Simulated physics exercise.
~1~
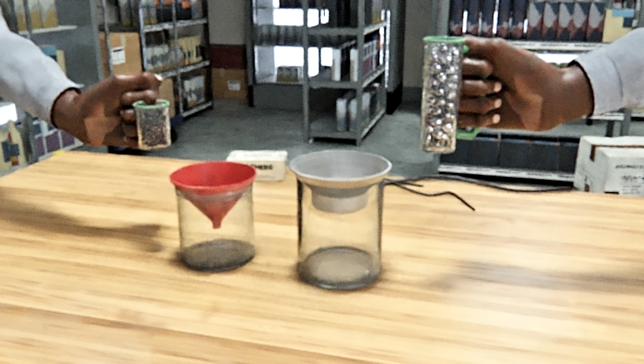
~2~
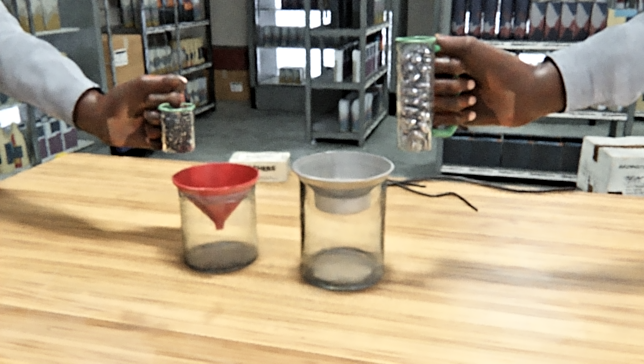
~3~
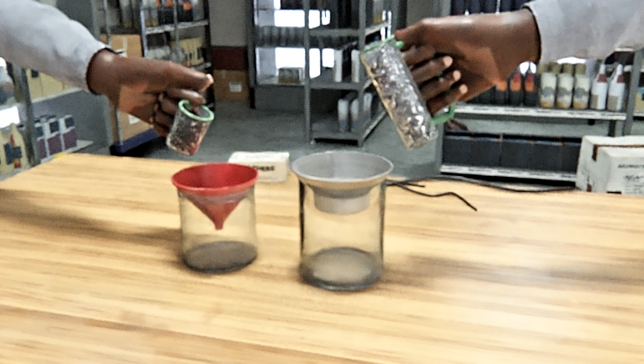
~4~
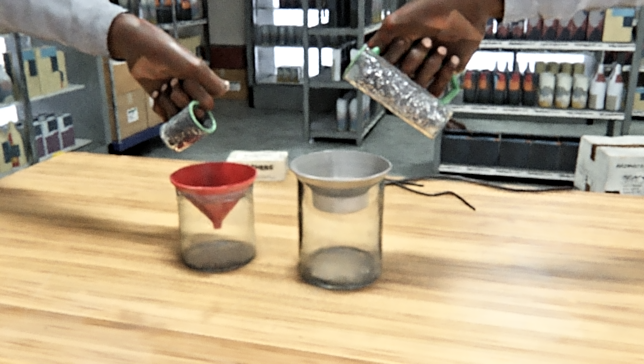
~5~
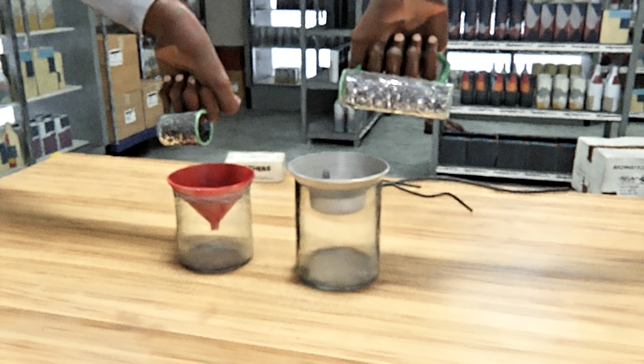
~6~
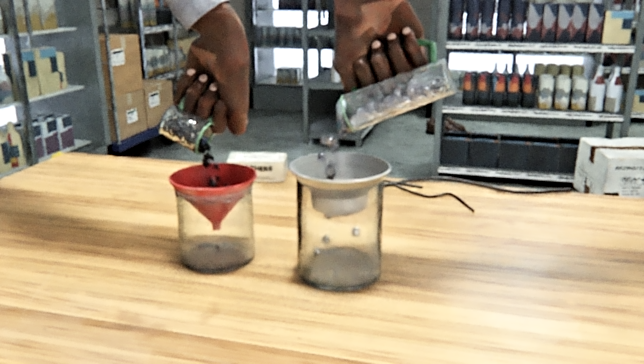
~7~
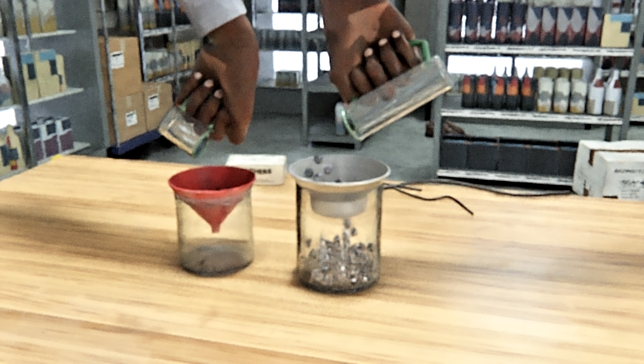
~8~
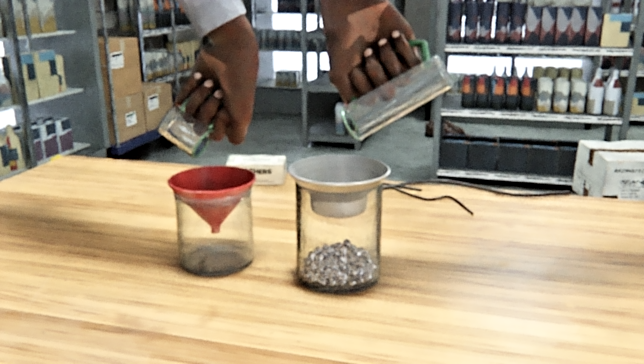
Two hands tip cups over funnels, and silvery pieces fill only the right jar's bottom.
